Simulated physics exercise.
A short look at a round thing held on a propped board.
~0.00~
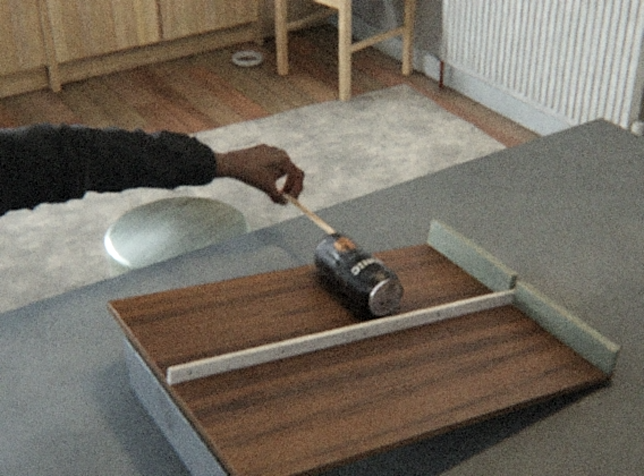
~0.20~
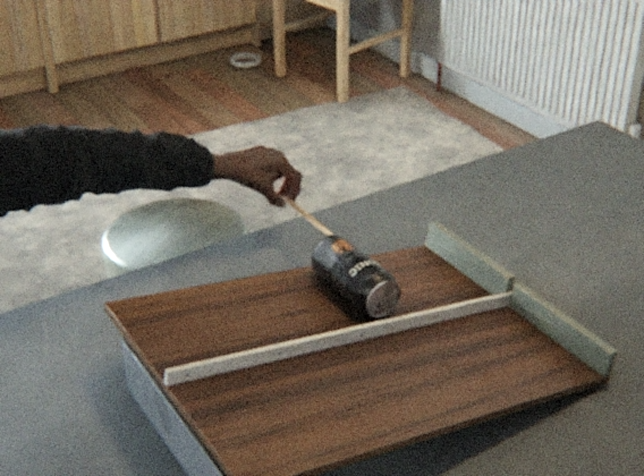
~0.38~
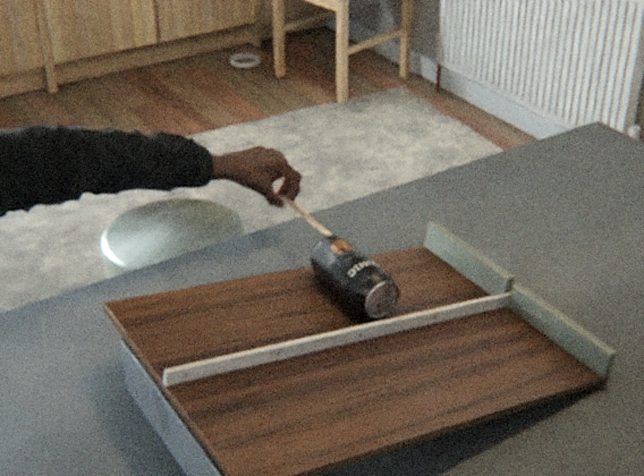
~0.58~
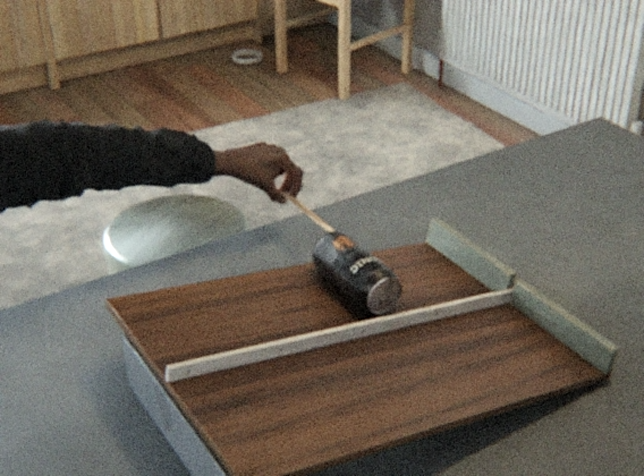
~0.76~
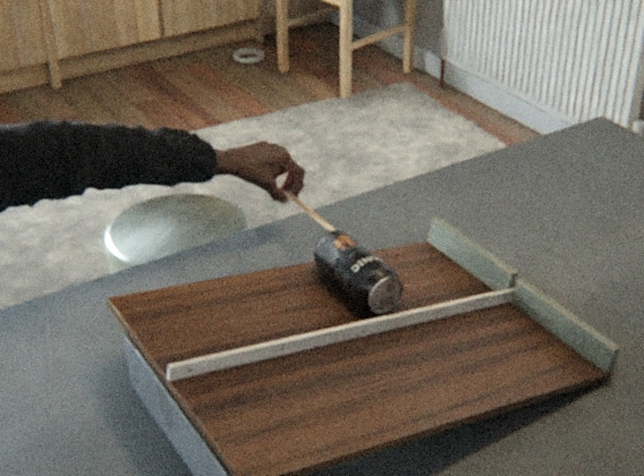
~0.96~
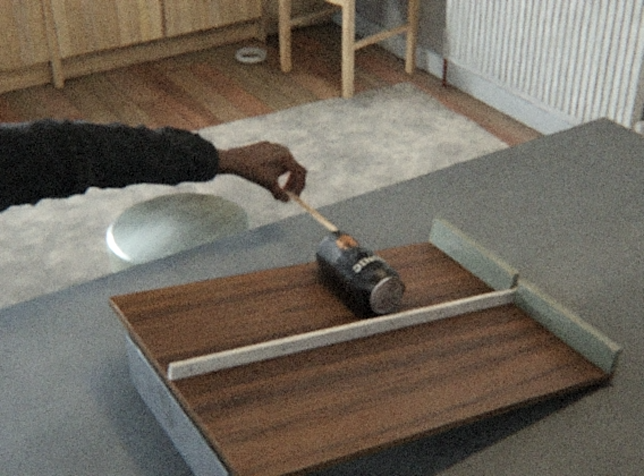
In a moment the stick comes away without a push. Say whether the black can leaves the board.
Outcome: The black can gets caught.
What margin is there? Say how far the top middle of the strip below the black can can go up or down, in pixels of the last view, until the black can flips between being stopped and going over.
About 16 pixels down.
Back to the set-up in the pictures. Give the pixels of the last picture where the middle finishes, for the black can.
Roughly at (454, 253).
After 1.26 s, black can rolling on the board near (379, 267).
After 1.48 s, black can rolling on the board near (427, 258).
In the end (2.6 s), the black can is held by the strip, near (454, 253).
